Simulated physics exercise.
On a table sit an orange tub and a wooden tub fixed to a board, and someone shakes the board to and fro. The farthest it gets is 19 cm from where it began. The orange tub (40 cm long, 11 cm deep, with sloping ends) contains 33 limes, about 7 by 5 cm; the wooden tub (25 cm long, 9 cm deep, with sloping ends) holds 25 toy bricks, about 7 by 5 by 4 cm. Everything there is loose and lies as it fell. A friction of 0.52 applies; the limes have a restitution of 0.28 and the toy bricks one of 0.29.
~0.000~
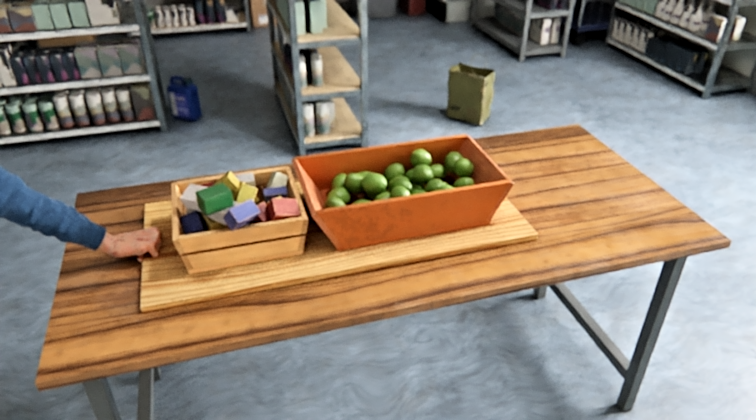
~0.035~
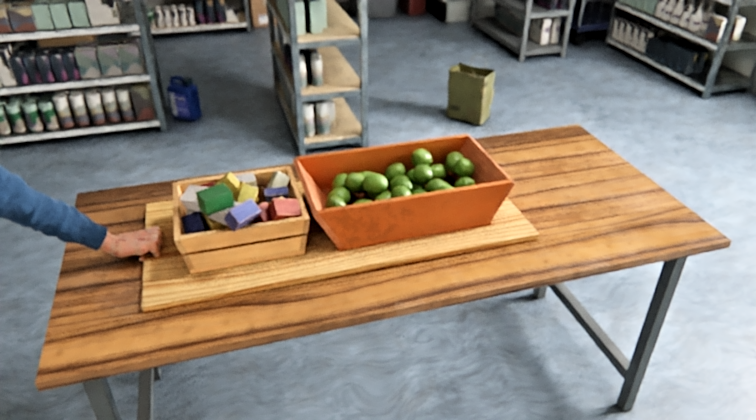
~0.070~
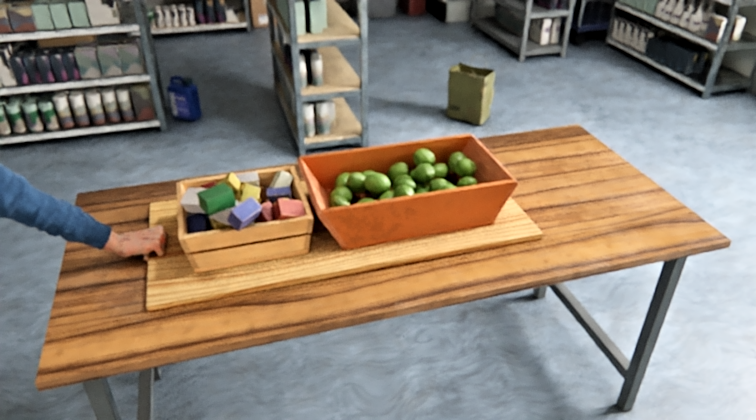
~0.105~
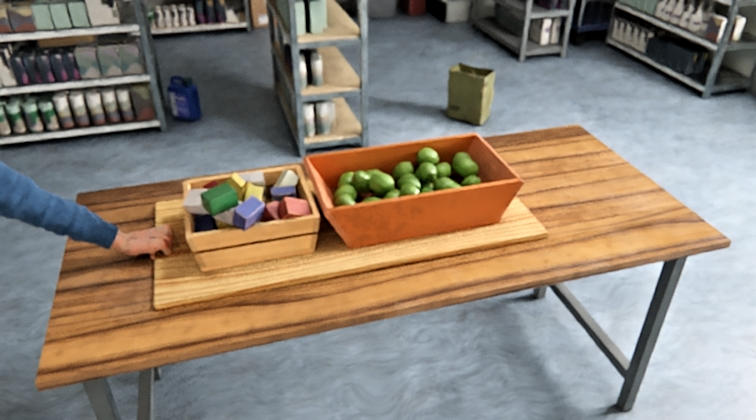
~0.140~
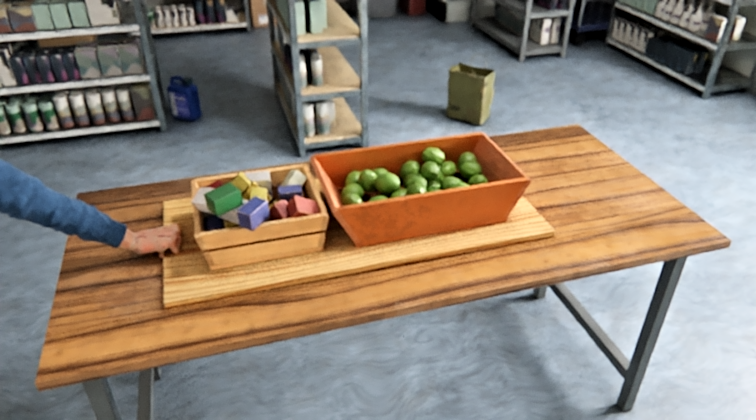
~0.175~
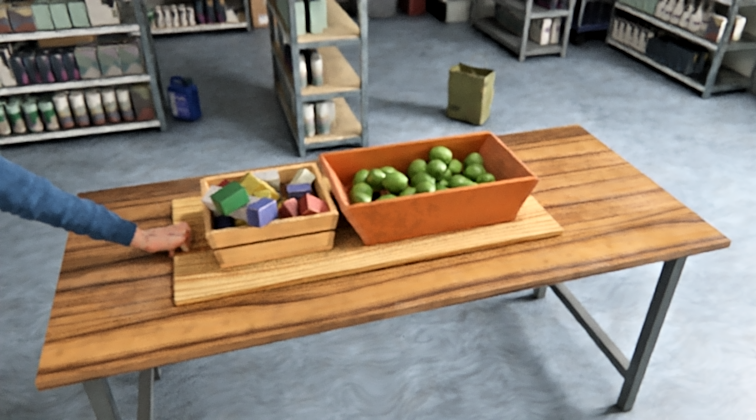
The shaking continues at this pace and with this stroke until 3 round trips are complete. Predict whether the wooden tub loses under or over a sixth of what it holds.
The wooden tub loses under a sixth of what it holds.
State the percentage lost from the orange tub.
I'd put the orange tub at some 0 per cent.
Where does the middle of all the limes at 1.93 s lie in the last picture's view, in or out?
I'd put the middle close to (462, 185).
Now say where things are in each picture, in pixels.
In the first frame (we follow the rim corner now nearest the camera), wooden tub at (178, 238); orange tub at (316, 212); board 0 cm from its start; nothing out yet.
In the second frame, wooden tub at (180, 237); orange tub at (318, 212); board 0 cm from its start.
In the third frame, wooden tub at (184, 237); orange tub at (322, 211); board 1 cm from its start.
In the fourth frame, wooden tub at (192, 236); orange tub at (328, 210); board 3 cm from its start.
In the fifth frame, wooden tub at (201, 234); orange tub at (337, 209); board 5 cm from its start.
In the sixth frame, wooden tub at (211, 232); orange tub at (346, 207); board 8 cm from its start; nothing out yet.
After 0.61 s, 0 of 33 out of the orange tub and 1 of 25 out of the wooden tub.
After 1.16 s, 0 of 33 out of the orange tub and 1 of 25 out of the wooden tub.
After 1.93 s, 0 of 33 out of the orange tub and 1 of 25 out of the wooden tub.
Outcome (at 2.92 s), 0 of 33 out of the orange tub and 1 of 25 out of the wooden tub. Asked share, 1 of 25, 4 per cent.
